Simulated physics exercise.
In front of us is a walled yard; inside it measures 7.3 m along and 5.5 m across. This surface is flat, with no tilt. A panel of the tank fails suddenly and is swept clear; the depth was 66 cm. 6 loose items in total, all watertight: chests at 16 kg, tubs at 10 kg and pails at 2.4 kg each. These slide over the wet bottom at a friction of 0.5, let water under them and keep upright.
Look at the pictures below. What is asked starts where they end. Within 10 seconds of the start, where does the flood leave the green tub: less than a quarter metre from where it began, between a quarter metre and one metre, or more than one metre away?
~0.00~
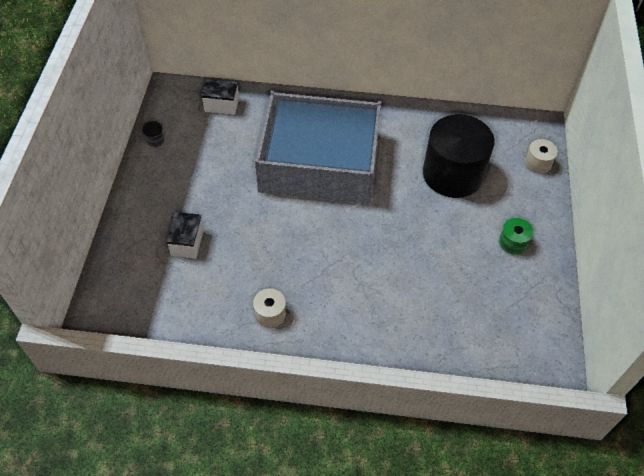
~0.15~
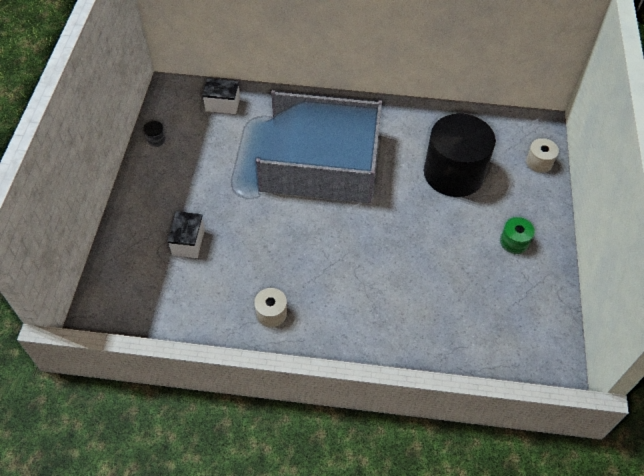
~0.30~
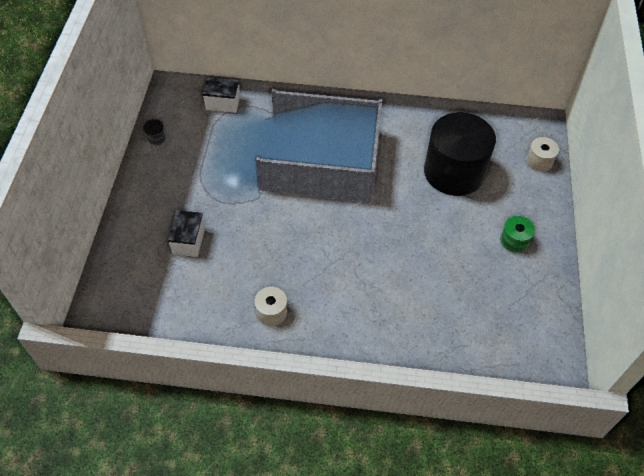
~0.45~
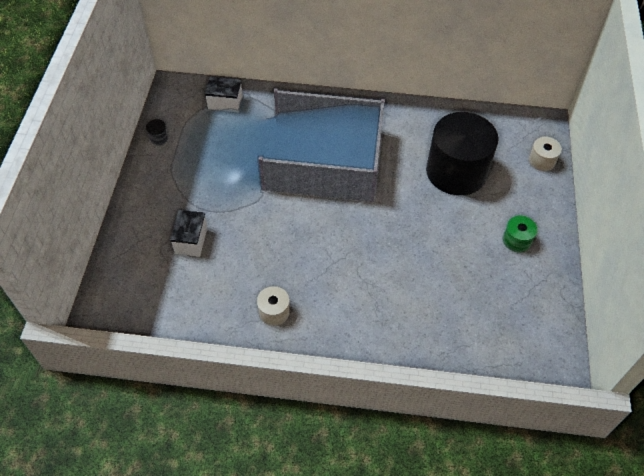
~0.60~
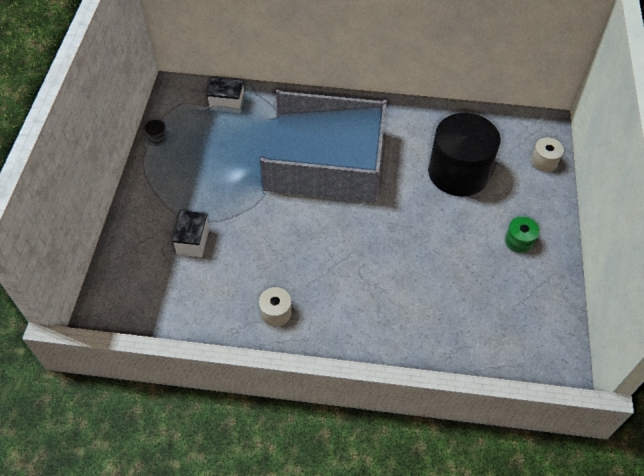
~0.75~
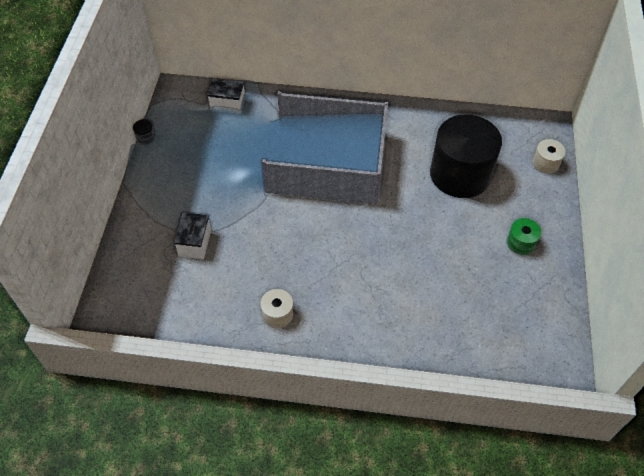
It hardly moves.
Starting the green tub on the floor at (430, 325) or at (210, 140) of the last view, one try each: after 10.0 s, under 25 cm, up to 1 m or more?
Spot one - it barely budges; spot two - it is swept away.
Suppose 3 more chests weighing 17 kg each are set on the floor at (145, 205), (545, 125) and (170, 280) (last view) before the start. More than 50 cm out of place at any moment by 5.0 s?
First outside the limit, then inside the limit, then outside the limit.
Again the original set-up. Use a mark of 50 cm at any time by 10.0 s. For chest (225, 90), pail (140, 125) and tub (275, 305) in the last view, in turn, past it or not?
Beyond the limit, then beyond the limit, then beyond the limit.
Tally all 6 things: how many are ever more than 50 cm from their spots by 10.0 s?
Tally: 4.
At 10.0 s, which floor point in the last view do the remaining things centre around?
Around (372, 204).
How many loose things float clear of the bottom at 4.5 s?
The number is 1.
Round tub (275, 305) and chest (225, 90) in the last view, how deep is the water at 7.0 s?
Close to 4 and 4 centimetres.
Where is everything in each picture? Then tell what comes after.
The first picture shows the green tub at (518, 230) rests on the ground; water covers 2.4 m2; 0 of 6 have shifted.
The second picture shows the green tub at (520, 229) rests on the ground; 3.3 m2 under water; 0 of 6 have shifted.
The third picture shows the green tub at (520, 228) rests on the ground; 4.3 m2 under water; 0 of 6 have shifted.
The fourth picture shows the green tub at (522, 228) rests on the ground; water covers 5.6 m2; 0 of 6 have shifted.
The fifth picture shows the green tub at (524, 229) rests on the ground; 7.0 m2 under water; 1 of 6 have shifted.
The sixth picture shows the green tub at (526, 230) rests on the ground; 8.5 m2 under water; 1 of 6 have shifted.
After 2.0 s the green tub is near (526, 230), 0.0 m from its start, aground; 2 afloat.
After 4.5 s the green tub is near (526, 230), 0.0 m from its start, aground; 1 afloat.
After 7.0 s the green tub is near (526, 230), 0.0 m from its start, aground; 1 afloat.
After 10.0 s the green tub is near (526, 232), 0.0 m from its start, afloat; 2 afloat.
